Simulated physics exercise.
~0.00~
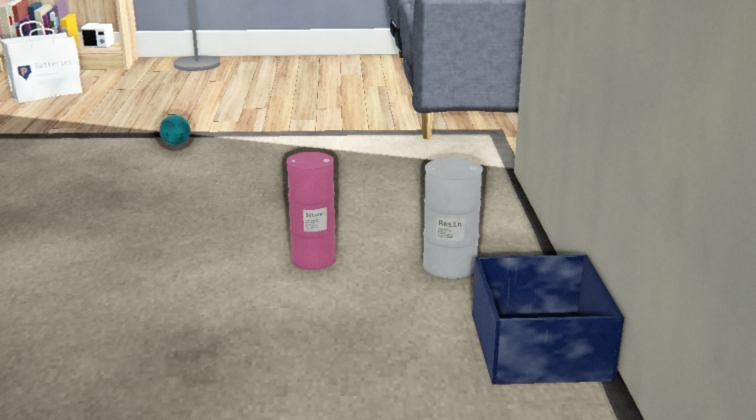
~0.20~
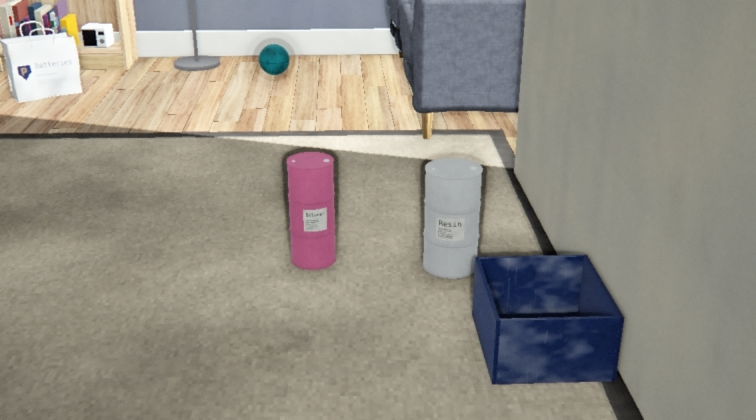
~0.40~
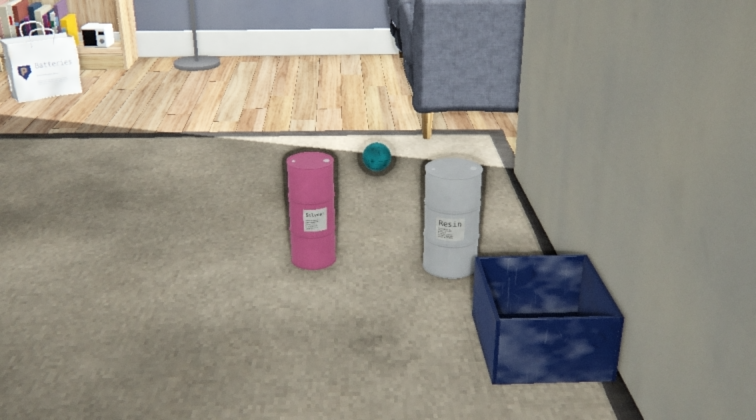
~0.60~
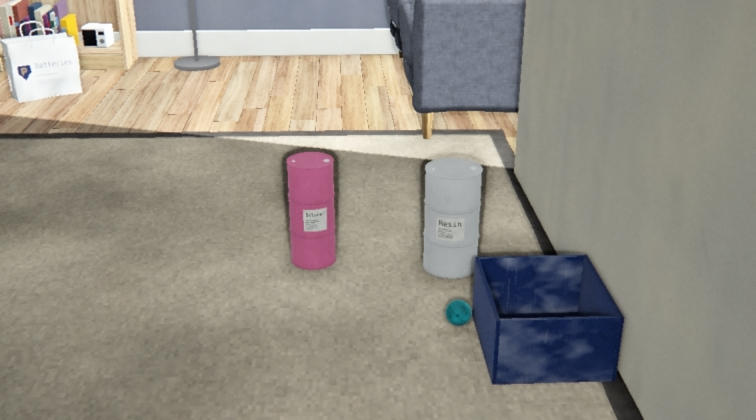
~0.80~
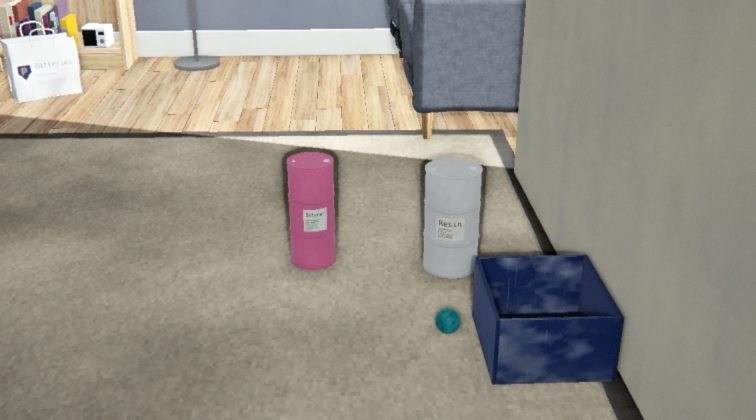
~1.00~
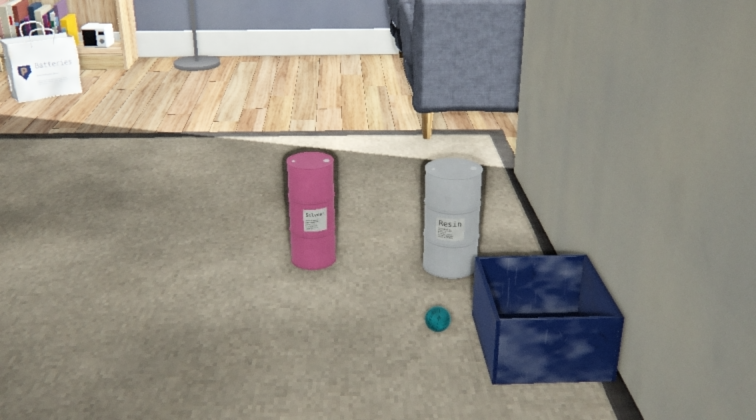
We see a turquoise ball fly through a room in an arc, rising to the right and then dropping past a pink canister and a white canister toward an open blue box. It misses, drifts slightly left and ends on the carpet outside the box, the canisters still standing.
